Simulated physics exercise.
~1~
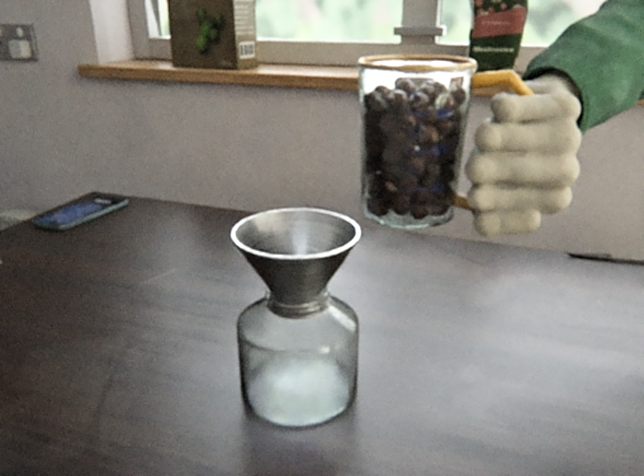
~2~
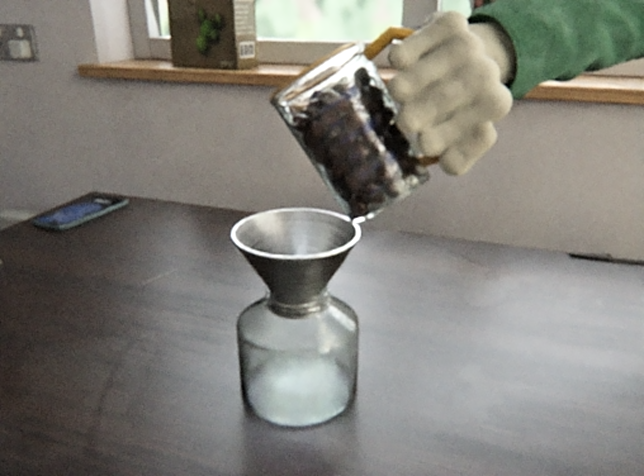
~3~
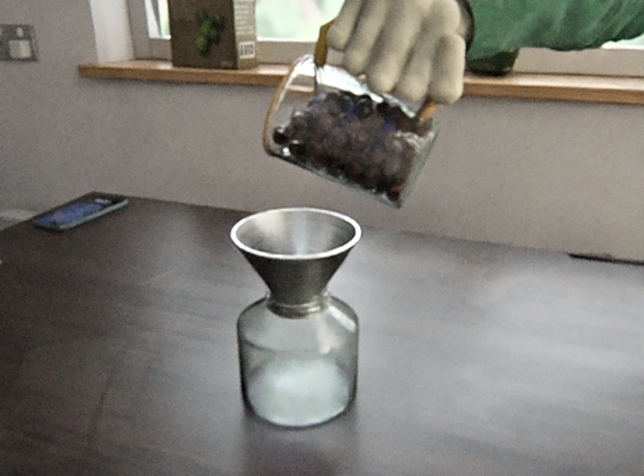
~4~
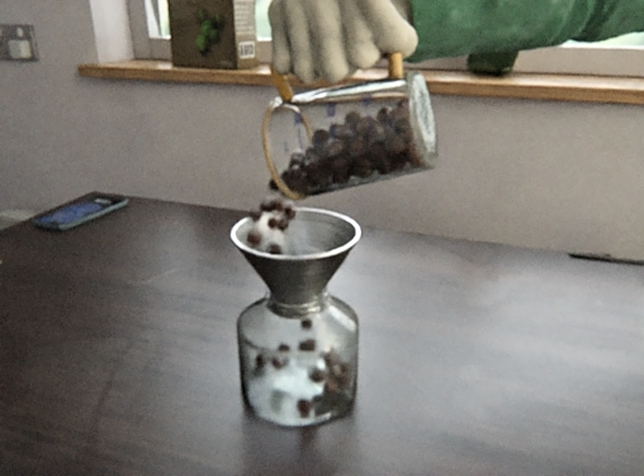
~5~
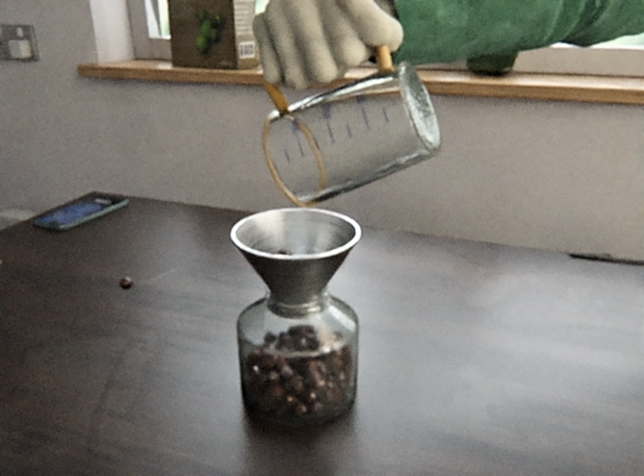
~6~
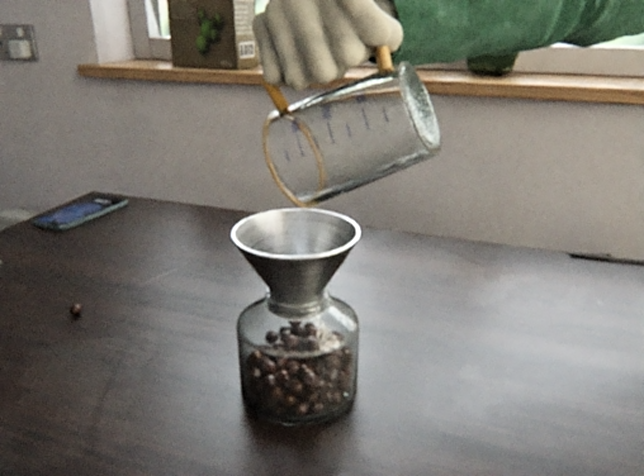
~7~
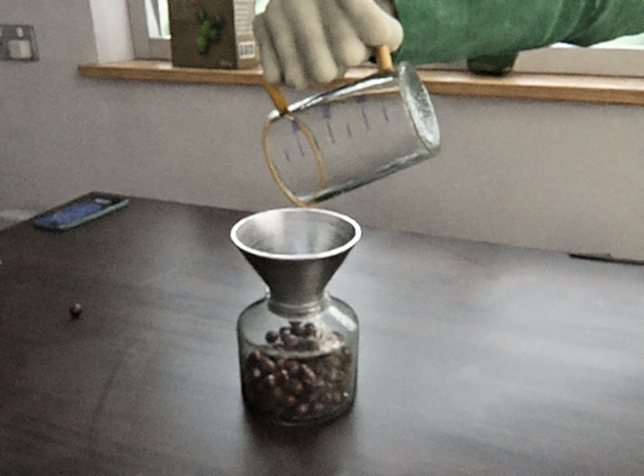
A pale-gloved hand in a green sleeve holds a clear glass cup full of dark brown balls above a dark table, seen from slightly above in a room with a window behind. Below it, a grey metal funnel sits in the neck of a clear glass jar, with a phone lying to the left. The hand moves the cup left over the funnel and tips it onto its side. The balls tumble over the rim and through the funnel into the jar. One ball rolls away leftward across the table and stops. The cup ends empty, still tilted, with nearly all the balls heaped in the jar.
